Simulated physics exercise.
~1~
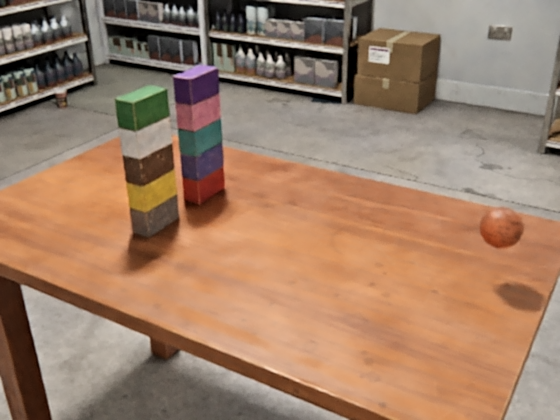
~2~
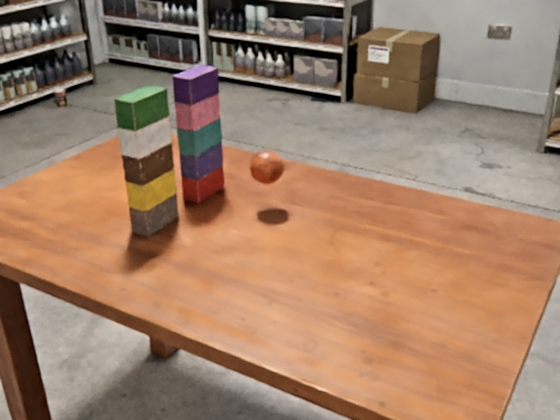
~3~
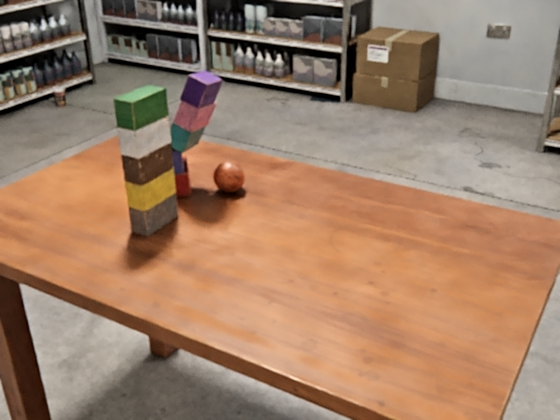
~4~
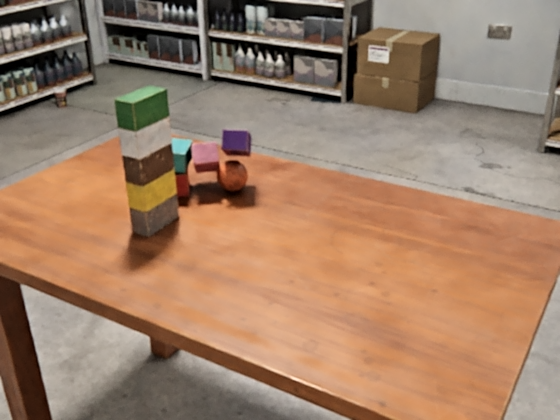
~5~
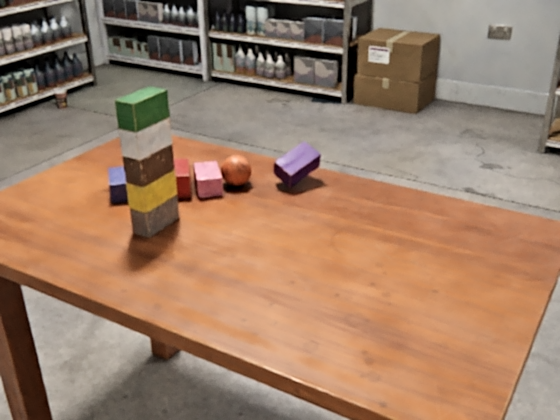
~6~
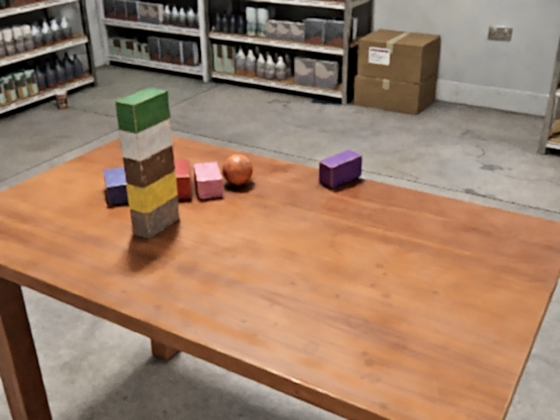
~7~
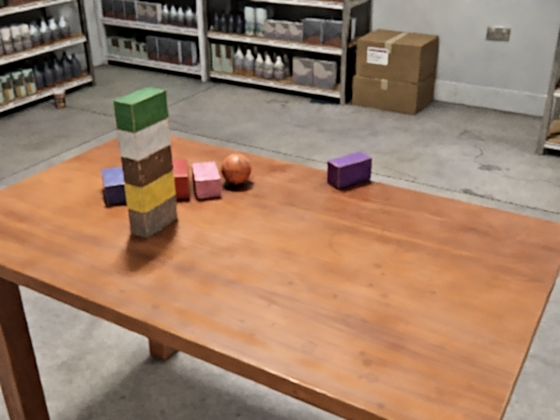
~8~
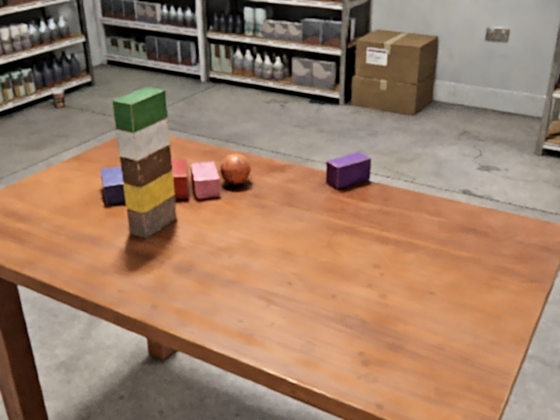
Orange ball flying left into the rear of two block stacks, toppling it across a wooden table while the front stack stays standing.
